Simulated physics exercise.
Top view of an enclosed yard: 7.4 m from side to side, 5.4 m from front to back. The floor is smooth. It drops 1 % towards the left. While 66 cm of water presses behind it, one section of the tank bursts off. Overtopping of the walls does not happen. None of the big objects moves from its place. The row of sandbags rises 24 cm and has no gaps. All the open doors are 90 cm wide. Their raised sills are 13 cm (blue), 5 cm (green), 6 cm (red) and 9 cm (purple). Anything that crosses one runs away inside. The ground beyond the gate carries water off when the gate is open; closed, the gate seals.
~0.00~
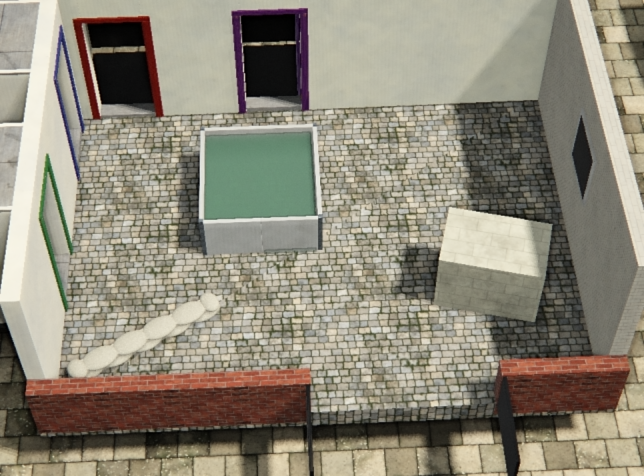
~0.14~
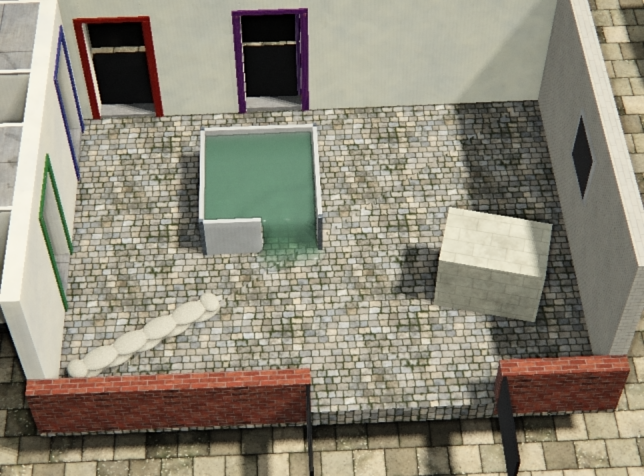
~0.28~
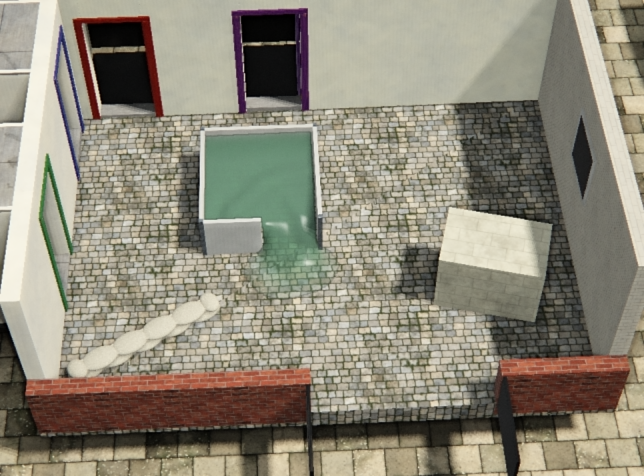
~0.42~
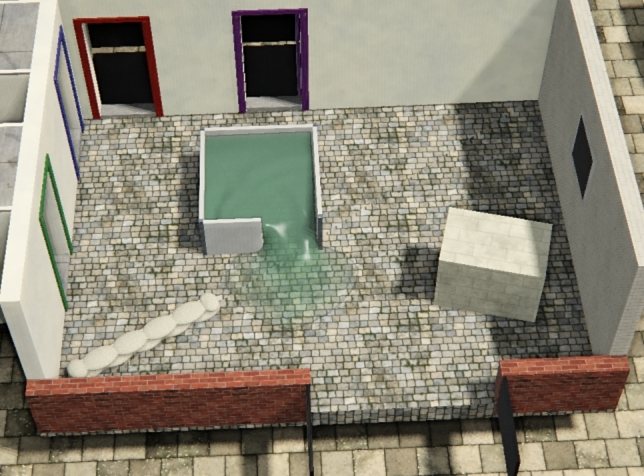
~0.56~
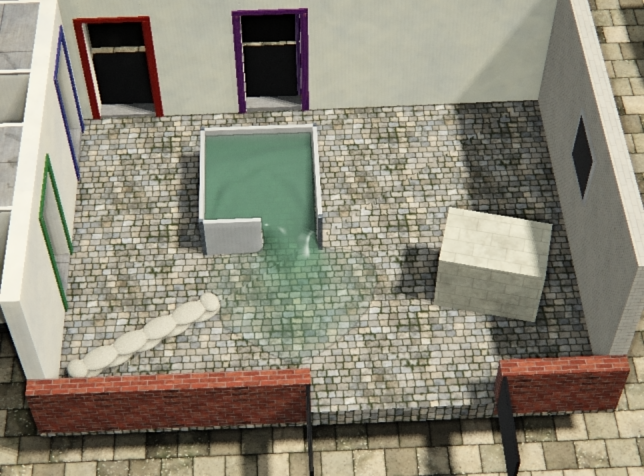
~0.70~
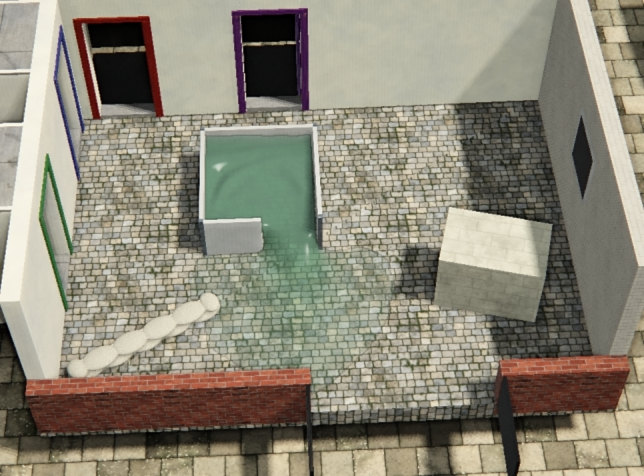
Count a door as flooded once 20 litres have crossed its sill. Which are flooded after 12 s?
In the end blue door: Under the set amount; green door: Under the set amount; red door: Under the set amount; purple door: Under the set amount.
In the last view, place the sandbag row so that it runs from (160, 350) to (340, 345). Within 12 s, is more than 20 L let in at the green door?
Green: Exceeded.
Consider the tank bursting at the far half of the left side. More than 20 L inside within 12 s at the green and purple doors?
Result: Green limit passed, purple limit not passed.
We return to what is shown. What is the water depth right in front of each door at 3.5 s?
In cm: Blue 0, green 3, red 0, purple 0.
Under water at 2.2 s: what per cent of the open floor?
30 %.
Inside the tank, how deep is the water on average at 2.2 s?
I'd put the average depth near 36 cm.
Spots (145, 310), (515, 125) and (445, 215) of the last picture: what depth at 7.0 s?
In that order: 1, 0 and 0 cm.
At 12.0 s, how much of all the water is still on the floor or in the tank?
Close to 50 in a hundred remains.
After 1.4 s water covers 20 % of the floor and is deepest (30 cm) near (291, 260); blue door not reached, green door not reached, red door not reached, purple door not reached.
After 2.2 s water covers 30 % of the floor and is deepest (24 cm) near (283, 398); blue door not reached, green door not reached, red door not reached, purple door not reached.
After 3.5 s water covers 35 % of the floor and is deepest (30 cm) near (57, 408); blue door not reached, green door 3 cm at the sill, 0 L in, red door not reached, purple door not reached.
After 7.0 s water covers 45 % of the floor and is deepest (14 cm) near (57, 408); blue door 2 cm at the sill, 0 L in, green door 1 cm at the sill, 0 L in, red door 3 cm at the sill, 0 L in, purple door not reached.
After 12.0 s water covers 55 % of the floor and is deepest (6 cm) near (57, 408); blue door 5 cm at the sill, 0 L in, green door 4 cm at the sill, 1 L in, red door 4 cm at the sill, 0 L in, purple door not reached.
